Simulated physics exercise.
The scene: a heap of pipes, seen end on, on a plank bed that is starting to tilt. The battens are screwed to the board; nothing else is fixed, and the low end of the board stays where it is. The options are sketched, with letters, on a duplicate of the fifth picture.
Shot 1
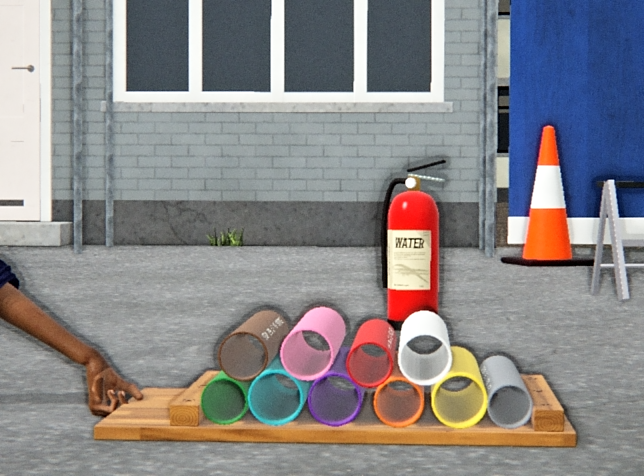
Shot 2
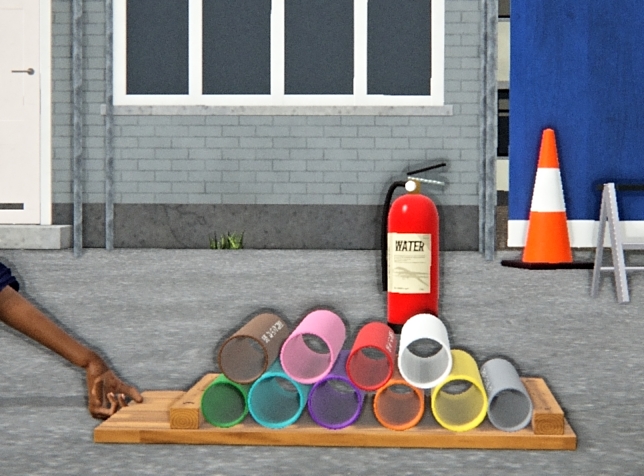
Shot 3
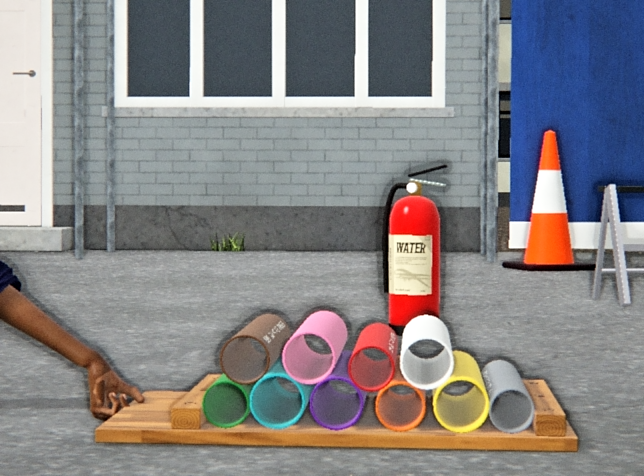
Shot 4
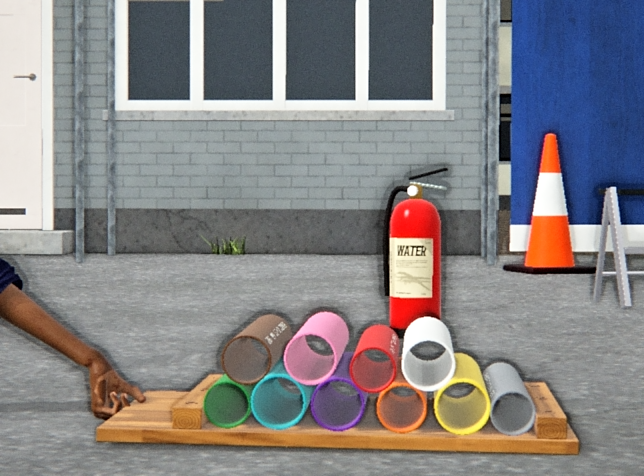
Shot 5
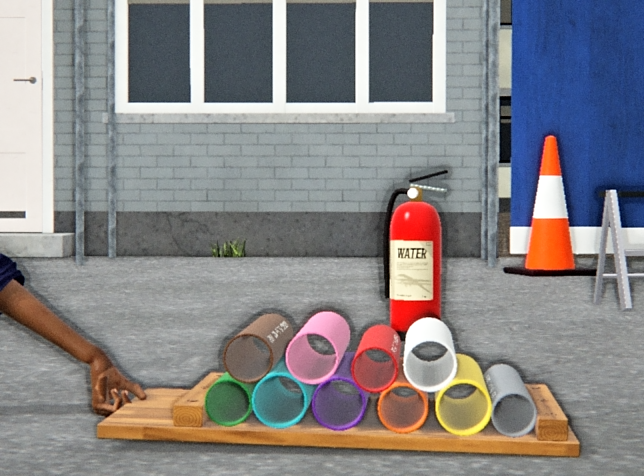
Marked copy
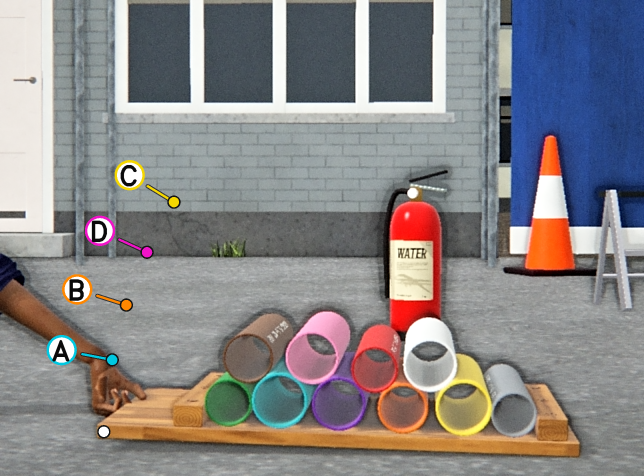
A hand stays on a wooden board stacked with colourful pipes, which barely moves.
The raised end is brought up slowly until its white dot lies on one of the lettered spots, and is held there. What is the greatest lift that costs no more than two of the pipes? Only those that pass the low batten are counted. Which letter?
No higher than D.
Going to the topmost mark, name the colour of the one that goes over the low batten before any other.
First is the white one.
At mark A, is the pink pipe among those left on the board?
Yes.
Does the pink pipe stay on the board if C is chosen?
No.
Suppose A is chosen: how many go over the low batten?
It comes to none.
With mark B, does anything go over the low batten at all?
At B: No.
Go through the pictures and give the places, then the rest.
In the first frame, orange pipe (399, 403); yellow pipe (460, 401); grey pipe (510, 407).
In the second frame, grey pipe (510, 409); pink pipe (307, 357).
In the third frame, board (342, 409); green pipe (226, 404); turquoise pipe (278, 401); orange pipe (400, 406).
In the fourth frame, board (343, 410); green pipe (227, 405); turquoise pipe (279, 402).
In the fifth frame, board (344, 409); green pipe (228, 403); turquoise pipe (280, 401).
On the marked copy, A at (112, 360); B at (127, 305); C at (174, 202); D at (147, 253); the white dot at (104, 432).
With D. Early on, board at 15°.
Further on, board at 24°.
At the end, board at 24°, none over the low batten.
As for the rest, A none over the low batten; B none over the low batten; C three over the low batten (pink, red, white).
